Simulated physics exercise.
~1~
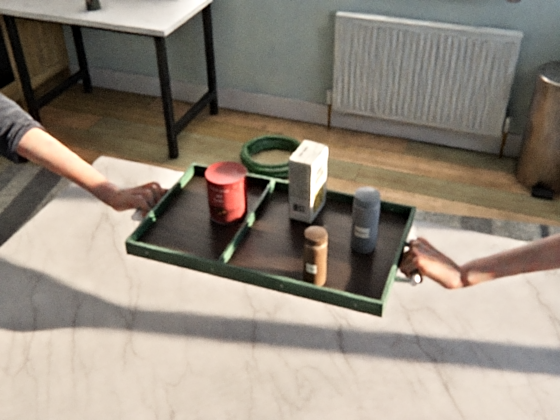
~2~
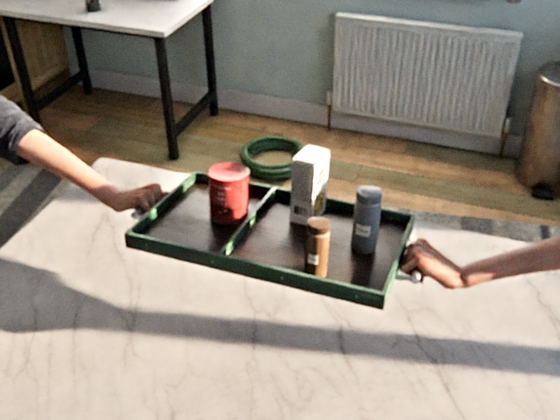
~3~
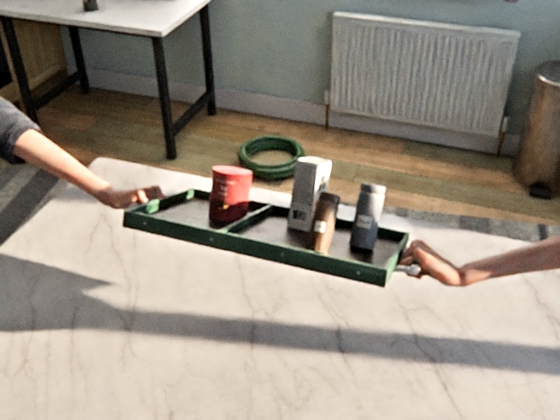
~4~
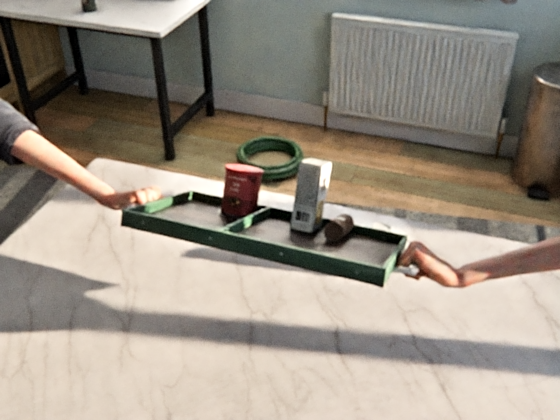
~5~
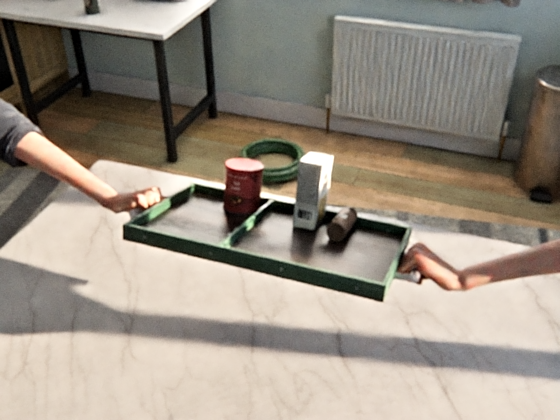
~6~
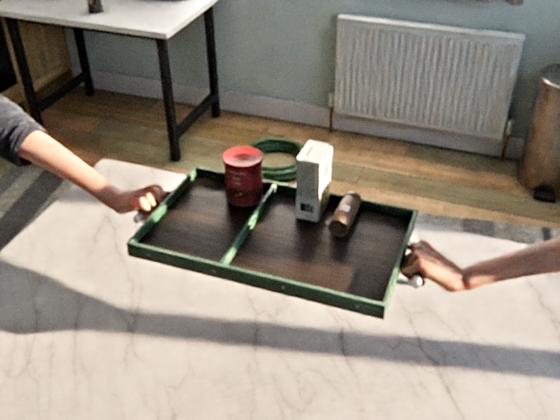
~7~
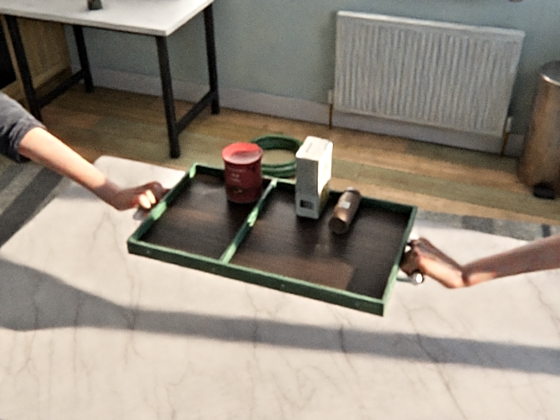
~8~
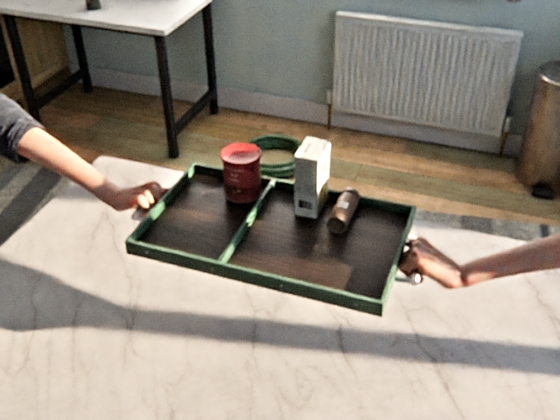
A hand-held tray tilts and levels, toppling the brown shaker and losing the grey one.
